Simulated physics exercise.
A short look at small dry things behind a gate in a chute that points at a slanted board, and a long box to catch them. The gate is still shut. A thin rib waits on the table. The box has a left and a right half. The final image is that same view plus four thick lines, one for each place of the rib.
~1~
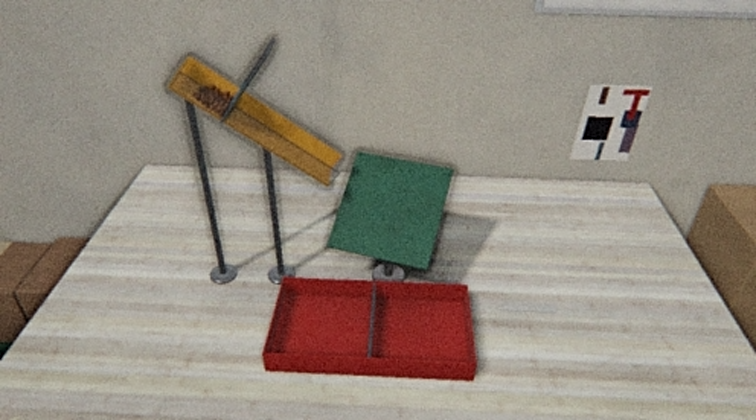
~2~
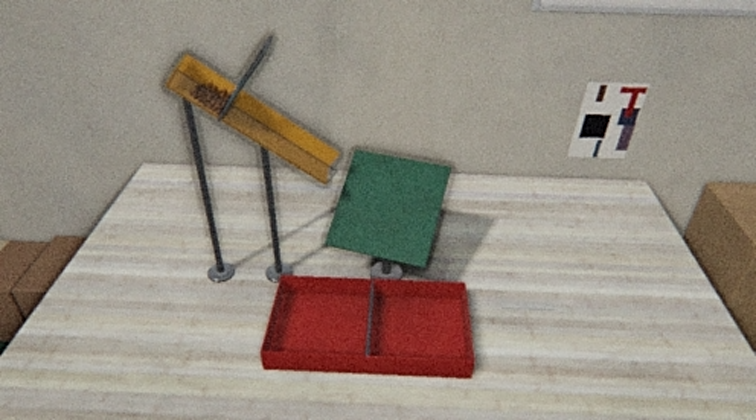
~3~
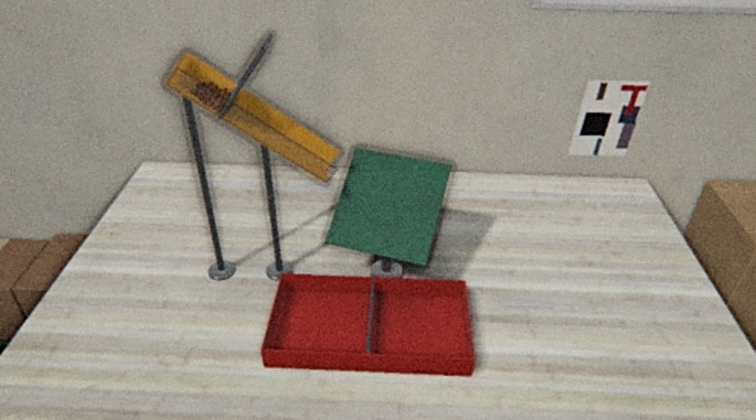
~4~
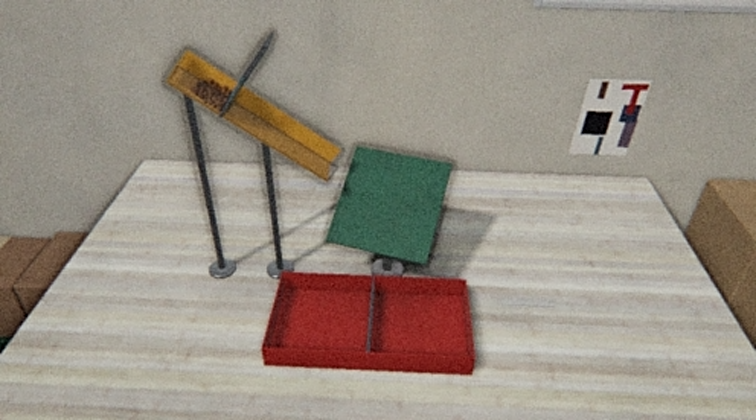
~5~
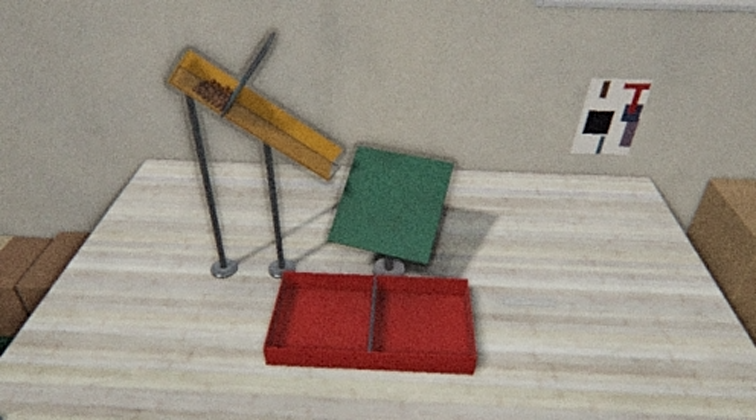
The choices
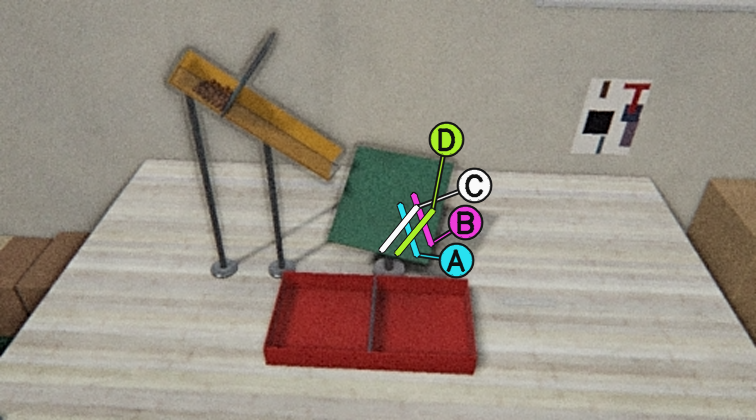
On a pale wooden table against a grey wall, a sloping yellow chute on two thin posts holds a small brown clump behind a dark gate, near a tilted green board and a divided red box. The gate stays shut and the clump stays put; nothing moves except a very slight shift of the view.
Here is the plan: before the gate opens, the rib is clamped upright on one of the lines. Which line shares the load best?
Choose D.
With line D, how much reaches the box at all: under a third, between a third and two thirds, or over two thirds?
It is over two thirds.
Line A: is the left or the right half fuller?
Right.
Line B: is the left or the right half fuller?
More lands on the right.
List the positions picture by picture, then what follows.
The first frame shows load behind the gate (217, 102), cereal balls; lip of the chute (330, 178), sloping fairly steeply.
The second frame shows middle of the board (388, 205), tilted fairly steeply; middle of its low edge (373, 256); of its high edge (402, 158).
The third frame shows front corners of the box (261, 350) and (474, 359); front end of its middle wall (367, 354); gate still shut (238, 88).
The fourth frame shows middle of the load (215, 97); lip (329, 172).
The fifth frame shows middle of the load (217, 97); lip (330, 172).
On the marked copy, line A from (400, 205) to (416, 254); line B from (413, 195) to (431, 244); line C from (416, 207) to (382, 249); line D from (432, 211) to (397, 253).
With A, of what is caught, roughly a quarter in the left half, the larger part in the right.
With B, of what is caught, roughly a quarter in the left half, the larger part in the right.
With C, of what is caught, the larger part in the left half, about a tenth in the right.
With D, of what is caught, roughly half in the left half, roughly half in the right.
